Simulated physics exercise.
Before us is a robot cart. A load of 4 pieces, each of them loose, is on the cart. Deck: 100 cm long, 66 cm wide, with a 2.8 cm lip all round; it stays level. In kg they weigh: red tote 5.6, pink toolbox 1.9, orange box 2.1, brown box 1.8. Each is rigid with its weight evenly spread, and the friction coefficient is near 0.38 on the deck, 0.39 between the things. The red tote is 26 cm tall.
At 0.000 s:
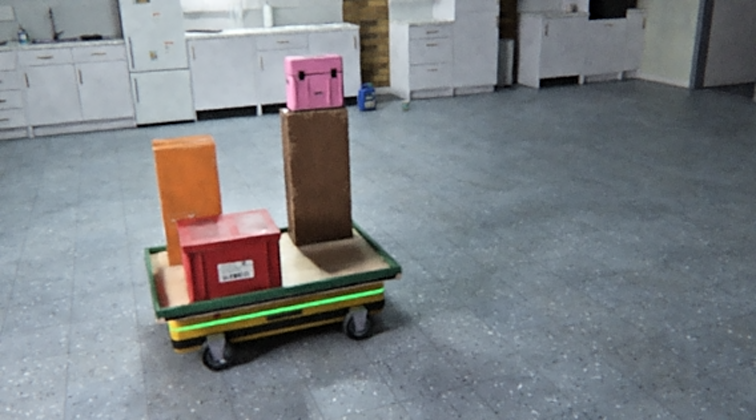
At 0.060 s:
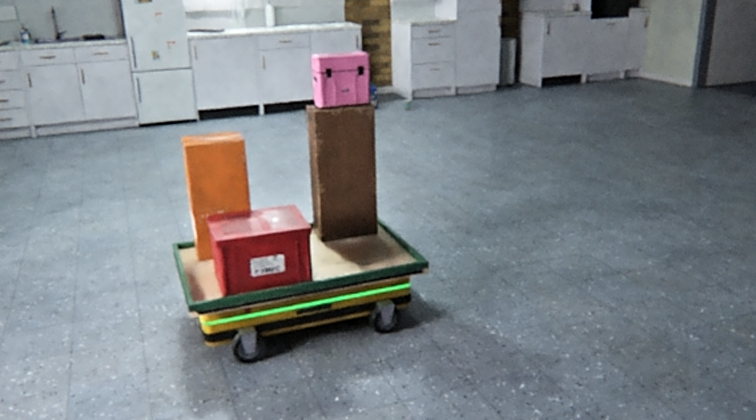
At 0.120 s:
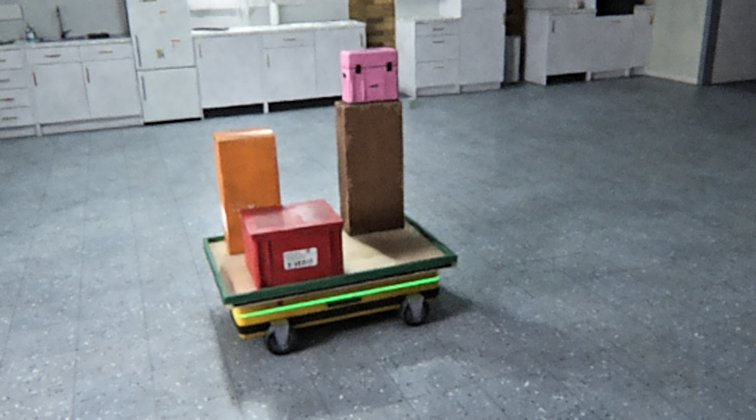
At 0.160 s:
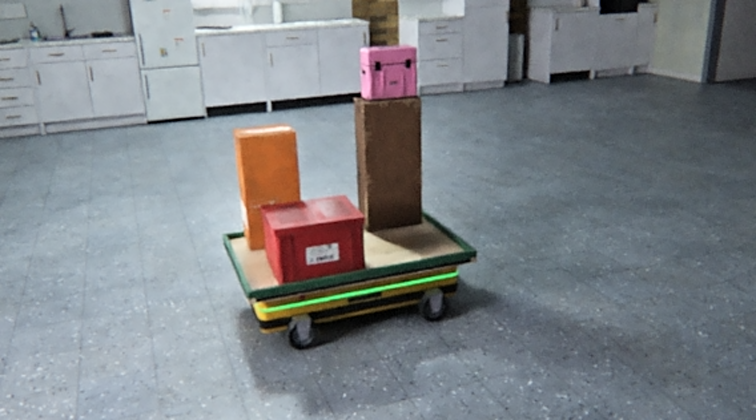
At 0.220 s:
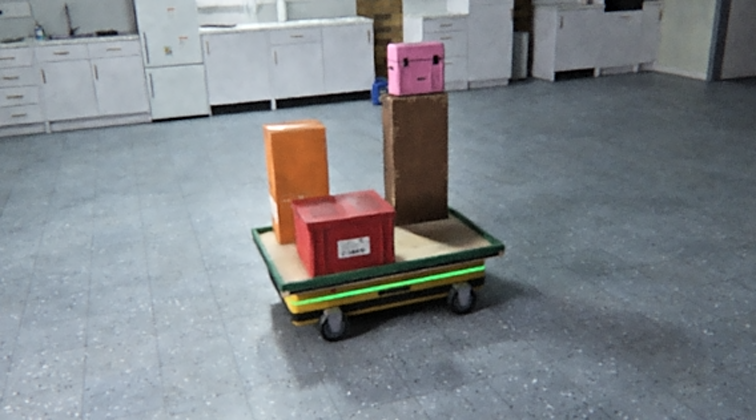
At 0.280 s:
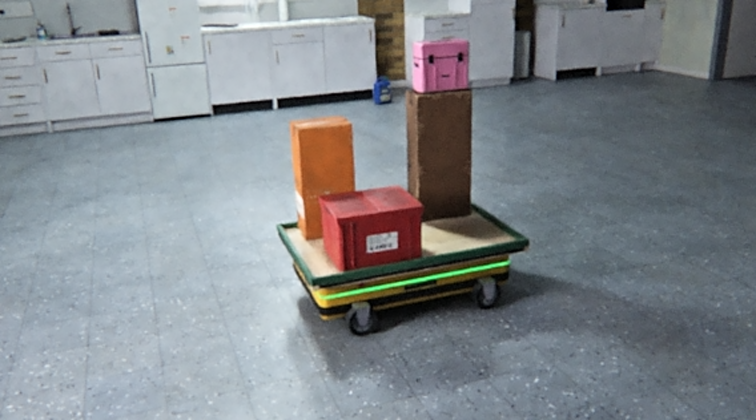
Robot cart carrying a red tote, an orange box and a pink toolbox atop a tall brown box, rolling rightward across grey floor.
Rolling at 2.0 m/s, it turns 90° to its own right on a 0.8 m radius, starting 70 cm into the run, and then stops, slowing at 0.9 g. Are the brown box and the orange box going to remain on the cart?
The brown box gets thrown off; the orange box gets thrown off.
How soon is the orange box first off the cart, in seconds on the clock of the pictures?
Near 0.8 s.
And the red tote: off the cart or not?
The red tote is still on the cart.
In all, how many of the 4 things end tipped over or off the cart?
That comes to 3.
After 0.68 s, cart 136 cm along, turned 37°; pink toolbox and brown box now off the cart; orange box leaning 11° near (507, 159); red tote slid 7 cm.
After 0.98 s, cart 196 cm along, turned 80°; orange box now off the cart; red tote slid 20 cm.
After 1.18 s, cart 235 cm along, turned 90°; red tote slid 27 cm.
At rest (2.0 s), off the cart, pink toolbox, orange box and brown box; not toppled but over 10 cm from the start, red tote.
